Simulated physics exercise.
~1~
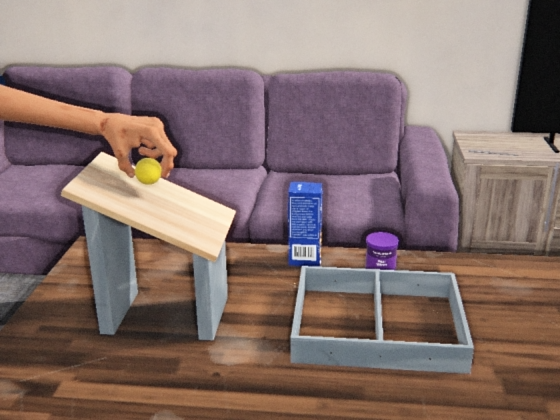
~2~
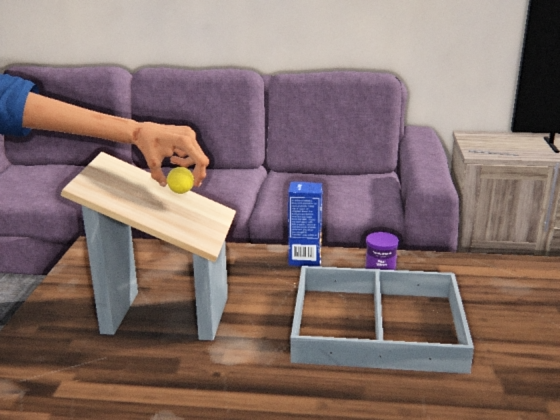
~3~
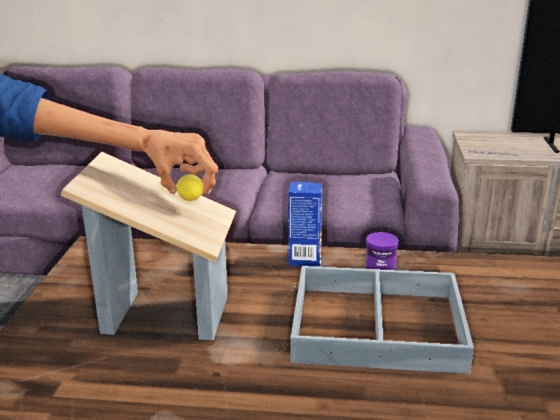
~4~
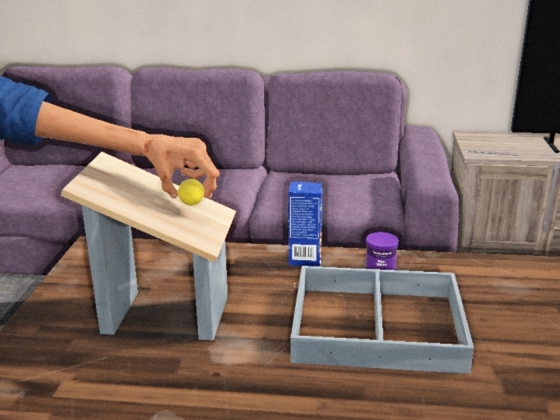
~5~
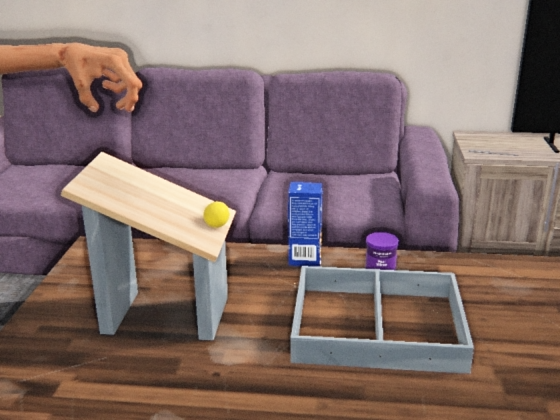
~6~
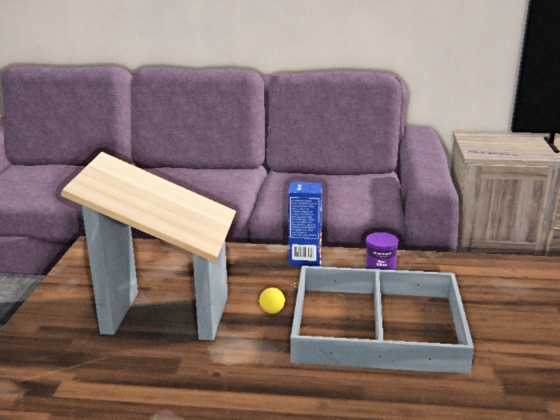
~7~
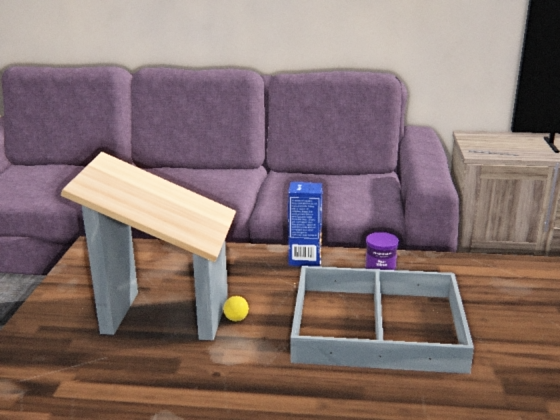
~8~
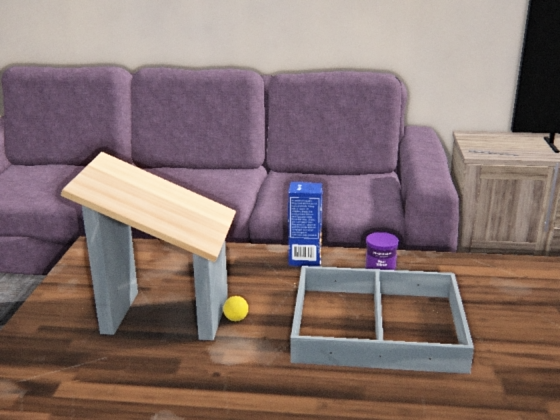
A hand held a yellow lemon over a slanted wooden board and let go, and it moved down past the board's low end, landed short of the two-bay tray, then drifted back left and stopped beside the board's support.
